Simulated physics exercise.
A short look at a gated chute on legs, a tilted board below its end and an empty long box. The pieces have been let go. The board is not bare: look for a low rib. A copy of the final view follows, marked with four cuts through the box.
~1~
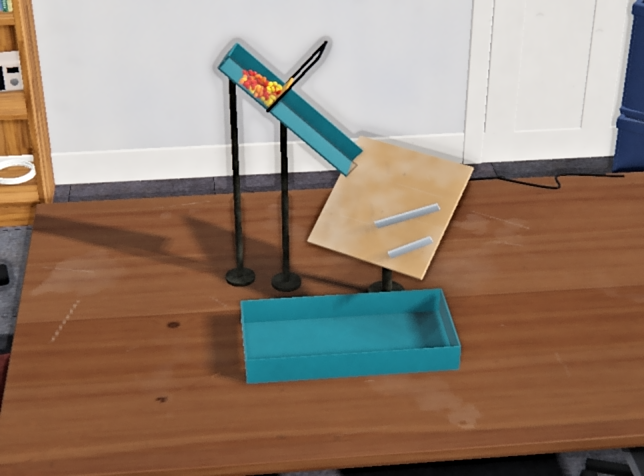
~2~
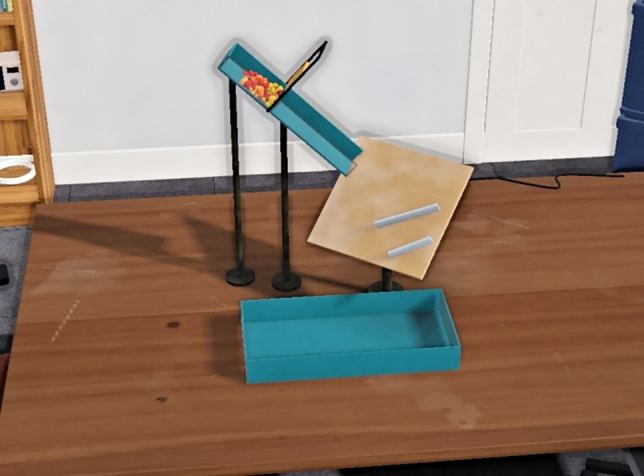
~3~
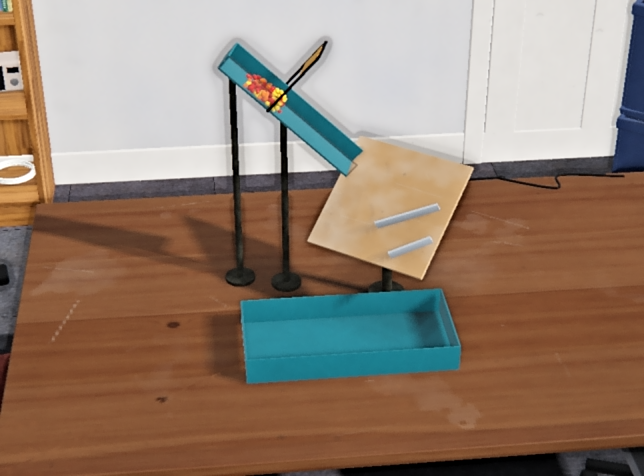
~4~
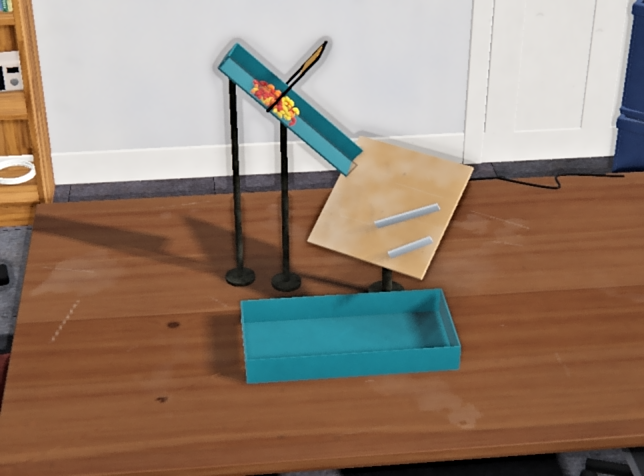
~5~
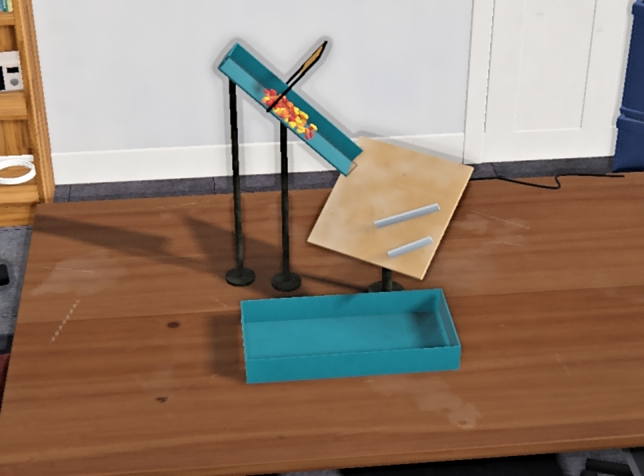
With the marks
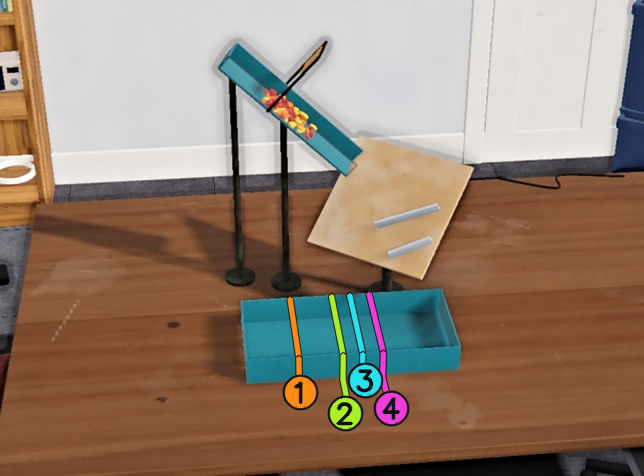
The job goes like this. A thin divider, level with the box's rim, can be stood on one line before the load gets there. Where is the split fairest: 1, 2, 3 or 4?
Line 2.
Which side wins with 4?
More lands on the left.
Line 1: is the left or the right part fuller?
Right.
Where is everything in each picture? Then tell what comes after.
The first frame shows load behind the gate (264, 87), jelly beans; lip of the chute (349, 169), sloping fairly steeply.
The second frame shows middle of the board (389, 204), tilted fairly steeply; middle of its low edge (363, 259); of its high edge (415, 151).
The third frame shows front corners of the box (247, 360) and (460, 346), empty; front of the load (280, 112).
The fourth frame shows middle of the load (278, 100); its front (294, 120), roughly a quarter of the way to the lip; rib from (430, 237) to (388, 253); rib from (437, 204) to (374, 223).
The fifth frame shows middle of the load (291, 111); its front (312, 135), roughly half of the way to the lip.
On the marked copy, line 1 crosses the front rim at (298, 357); line 2 crosses the front rim at (343, 354); line 3 crosses the front rim at (362, 353); line 4 crosses the front rim at (383, 352).
With 1, of what is caught, not one piece on the left of the divider, every piece on the right.
With 2, of what is caught, roughly half on the left of the divider, roughly half on the right.
With 3, of what is caught, almost all on the left of the divider, just a few on the right.
With 4, of what is caught, almost all on the left of the divider, just a few on the right.
